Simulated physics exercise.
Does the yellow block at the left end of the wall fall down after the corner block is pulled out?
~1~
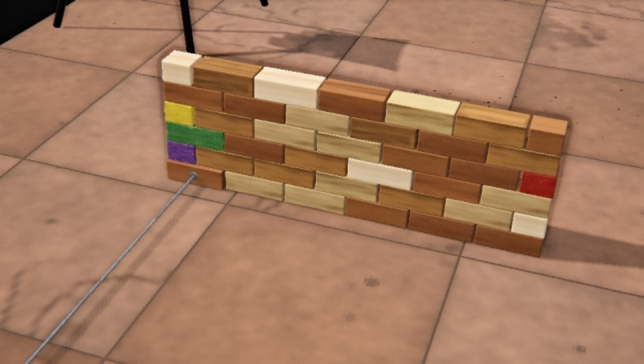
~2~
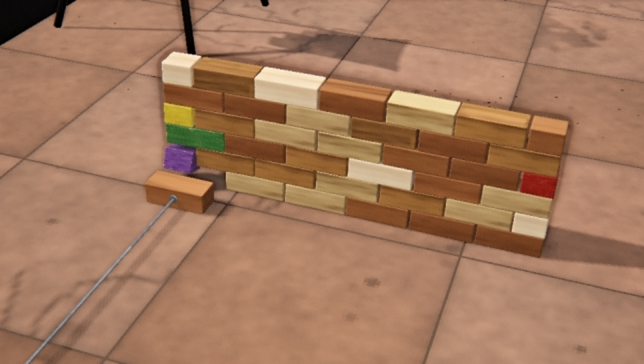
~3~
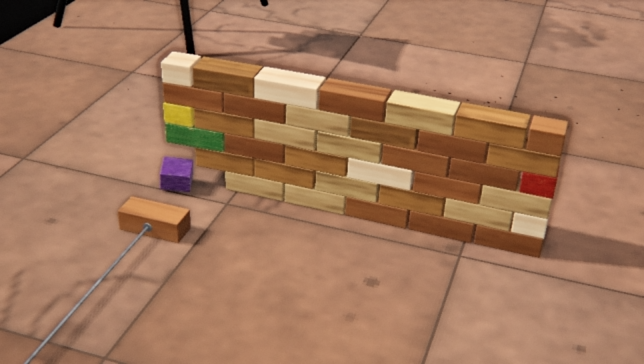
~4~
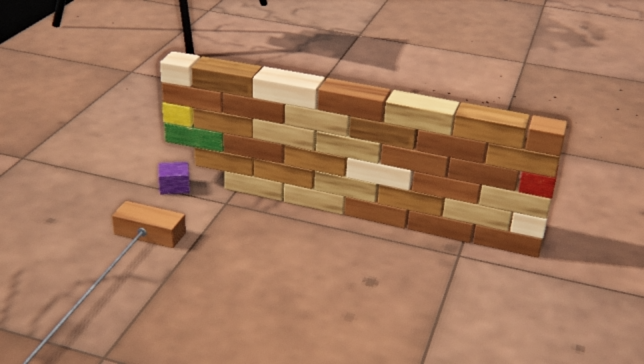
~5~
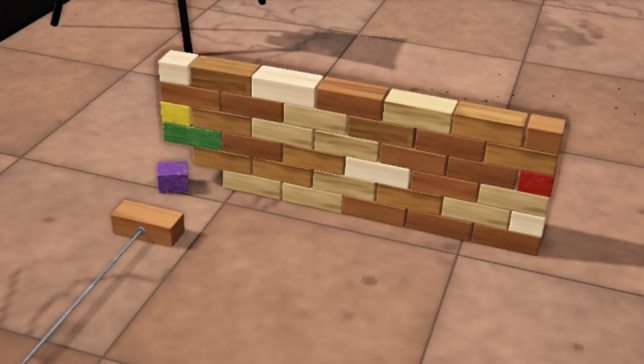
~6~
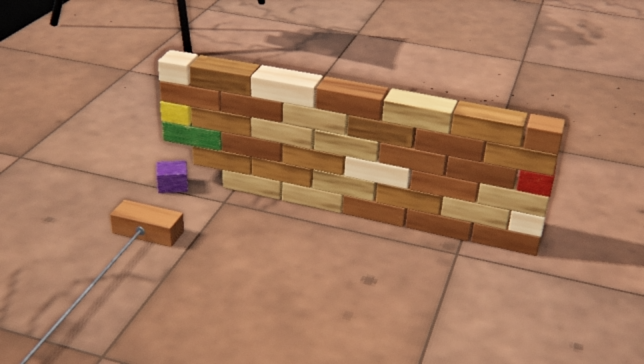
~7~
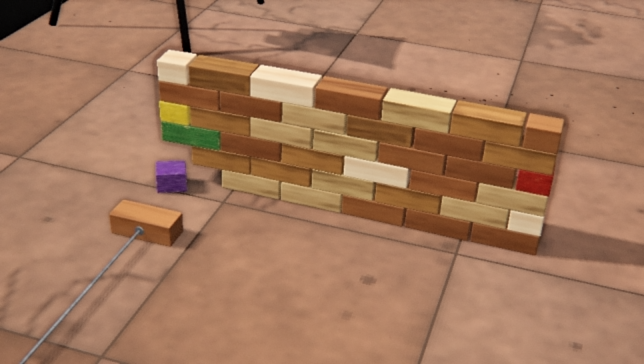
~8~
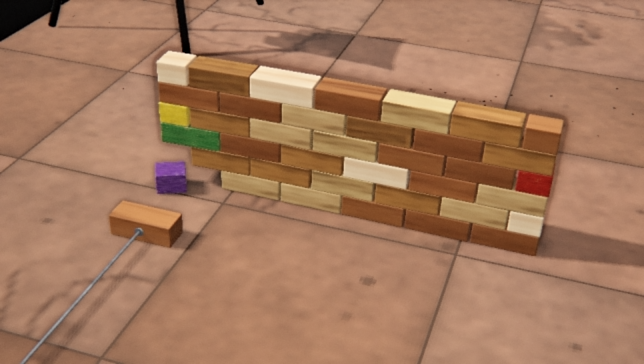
No, the yellow block stays up in its place at the left end of the wall, above the green one.
